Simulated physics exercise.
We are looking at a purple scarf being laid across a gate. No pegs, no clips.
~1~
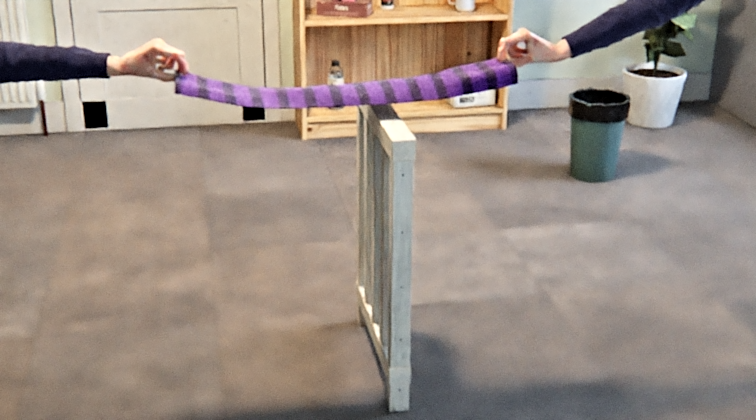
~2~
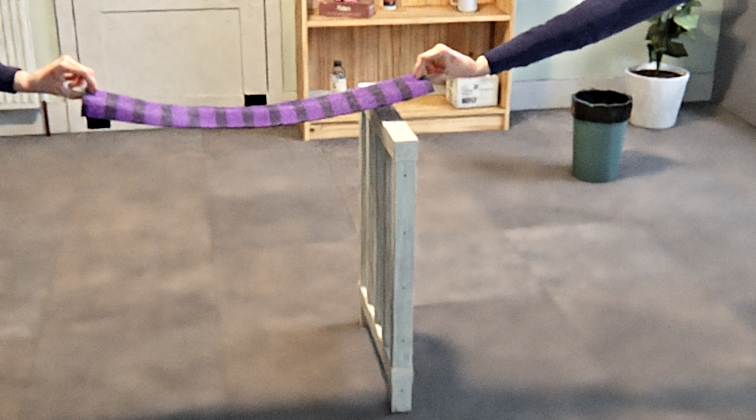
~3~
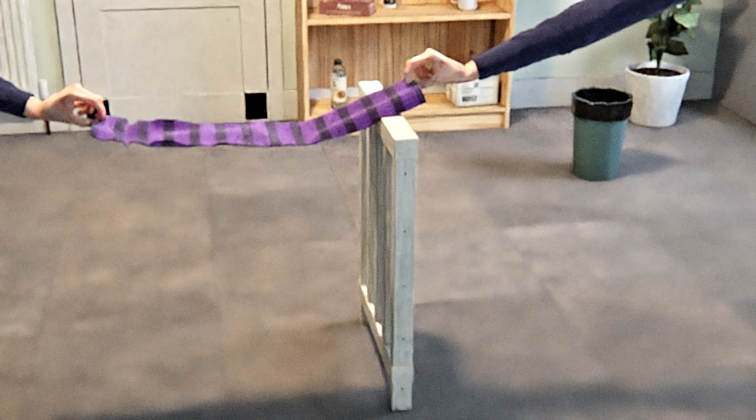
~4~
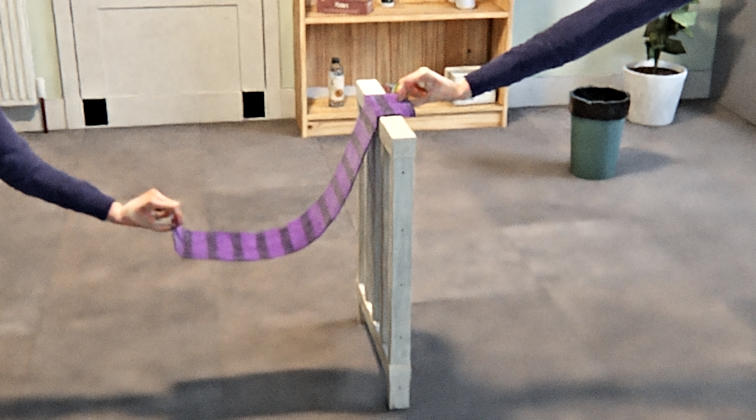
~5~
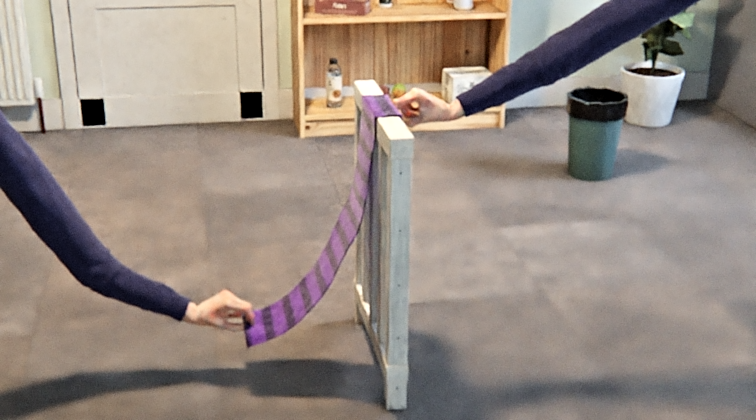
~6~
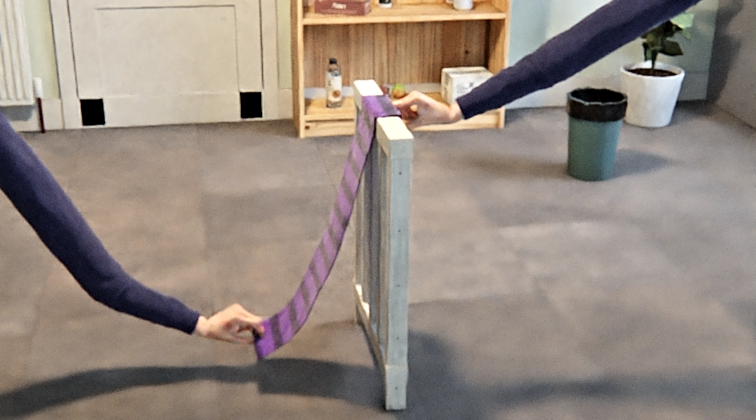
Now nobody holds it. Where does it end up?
The purple scarf drops leftwards.
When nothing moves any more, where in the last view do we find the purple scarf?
It ends at (329, 364).
Then, 0.24 s after the last picture, scarf sliding left.
Then, 0.44 s after the last picture, scarf clear of the top and falling near (329, 346).
Then, 0.64 s after the last picture, scarf in a heap on the floor near (329, 363).
At rest, scarf in a heap on the floor near (329, 364). The purple scarf slips off to the left.
